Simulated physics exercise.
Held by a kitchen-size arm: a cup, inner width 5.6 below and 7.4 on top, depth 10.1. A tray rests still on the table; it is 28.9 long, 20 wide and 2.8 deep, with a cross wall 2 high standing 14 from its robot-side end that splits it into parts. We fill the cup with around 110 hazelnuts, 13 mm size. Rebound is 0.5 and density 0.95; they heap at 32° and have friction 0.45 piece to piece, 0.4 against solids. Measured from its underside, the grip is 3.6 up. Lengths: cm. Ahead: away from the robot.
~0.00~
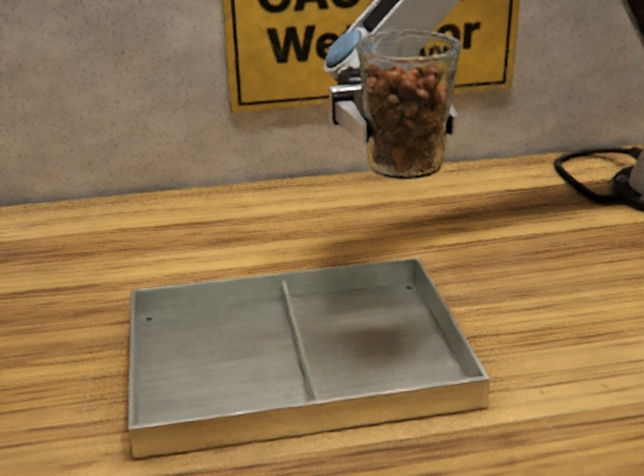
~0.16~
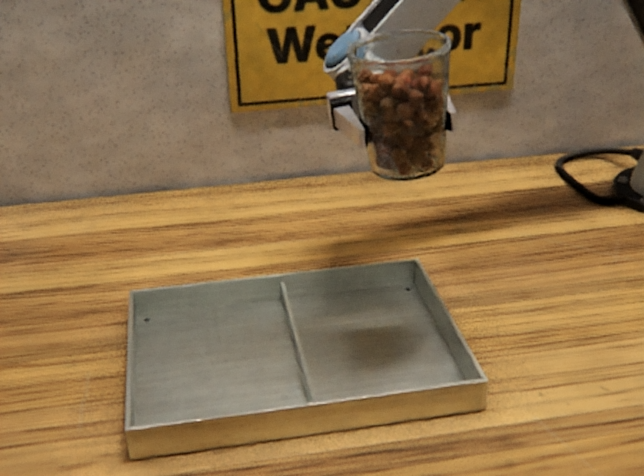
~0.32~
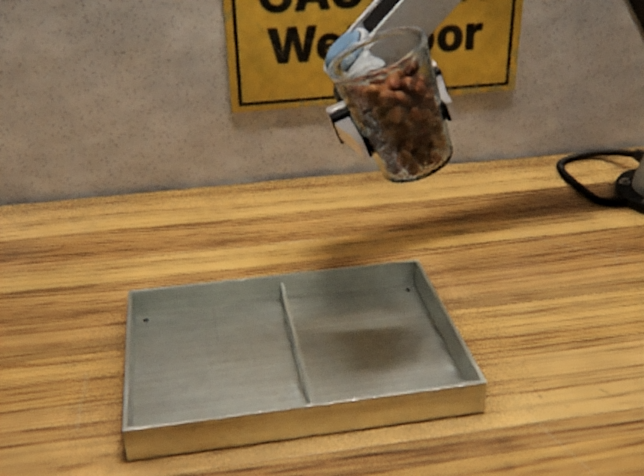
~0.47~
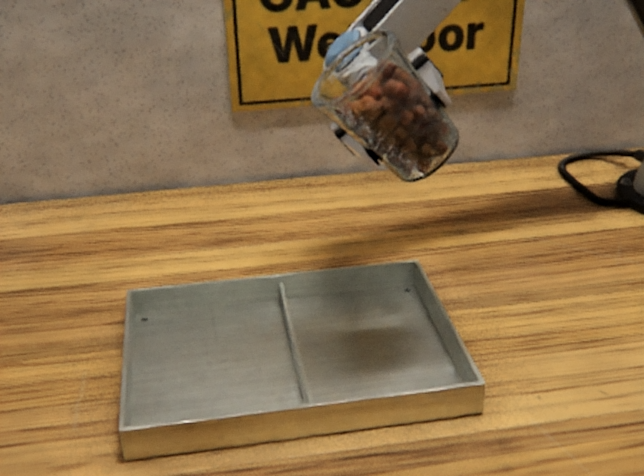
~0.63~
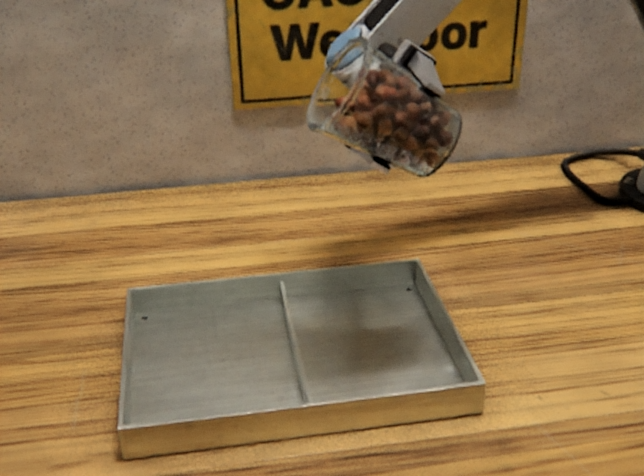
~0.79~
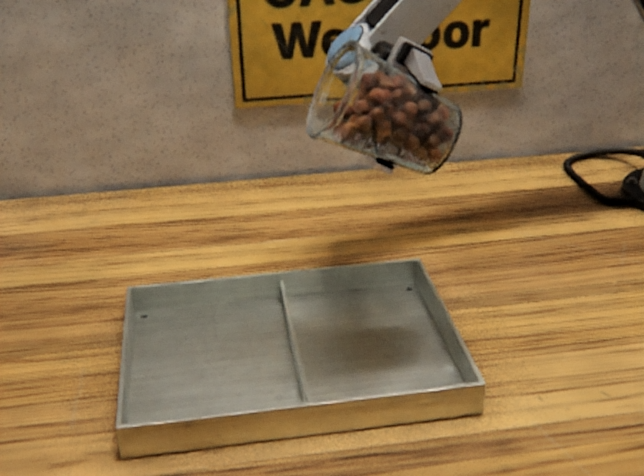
A clear cup of hazelnuts, gripped by a robot arm above a divided gray tray on a wooden table, leaned steadily over to the left until it lay well onto its side, nuts still inside.
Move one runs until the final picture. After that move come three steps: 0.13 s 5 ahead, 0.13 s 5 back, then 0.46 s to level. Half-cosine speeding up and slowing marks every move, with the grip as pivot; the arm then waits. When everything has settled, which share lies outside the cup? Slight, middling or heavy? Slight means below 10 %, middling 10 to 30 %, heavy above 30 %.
Middling.
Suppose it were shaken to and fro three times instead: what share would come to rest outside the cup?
Then roughly 40 percent.
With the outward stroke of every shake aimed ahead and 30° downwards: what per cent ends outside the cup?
It comes to near 10 percent.
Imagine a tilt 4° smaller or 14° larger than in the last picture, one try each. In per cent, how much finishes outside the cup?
They would come to near 15 and 50 per cent.
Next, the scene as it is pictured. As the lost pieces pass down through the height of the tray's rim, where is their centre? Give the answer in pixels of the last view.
Close to pixel (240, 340).
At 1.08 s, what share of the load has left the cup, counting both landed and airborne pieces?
Share out so far: Close to 15 %.
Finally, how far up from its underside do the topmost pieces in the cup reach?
About 8.5 cm.
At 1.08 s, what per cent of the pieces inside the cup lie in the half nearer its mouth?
I'd say close to 50 per cent.
By 1.08 s, tilted 60° forward, highest piece 25 above the table; 95 in the cup, 18 in flight or on a rim.
By 1.37 s, tilted 14° forward, highest piece 28 above the table; 92 in the cup, 17 in the far-side part, 2 in the robot-side part, 1 on the table or floor, 1 in flight or on a rim.
By 1.71 s, level, highest piece 27 above the table; 92 in the cup, 16 in the far-side part, 3 on the table or floor, 2 in the robot-side part.
By 2.76 s, level, highest piece 27 above the table; 92 in the cup, 16 in the far-side part, 3 on the table or floor, 2 in the robot-side part.
Final count, 92 in the cup, 16 in the far-side part, 3 on the table or floor, 2 in the robot-side part. That is 19 % outside the cup.
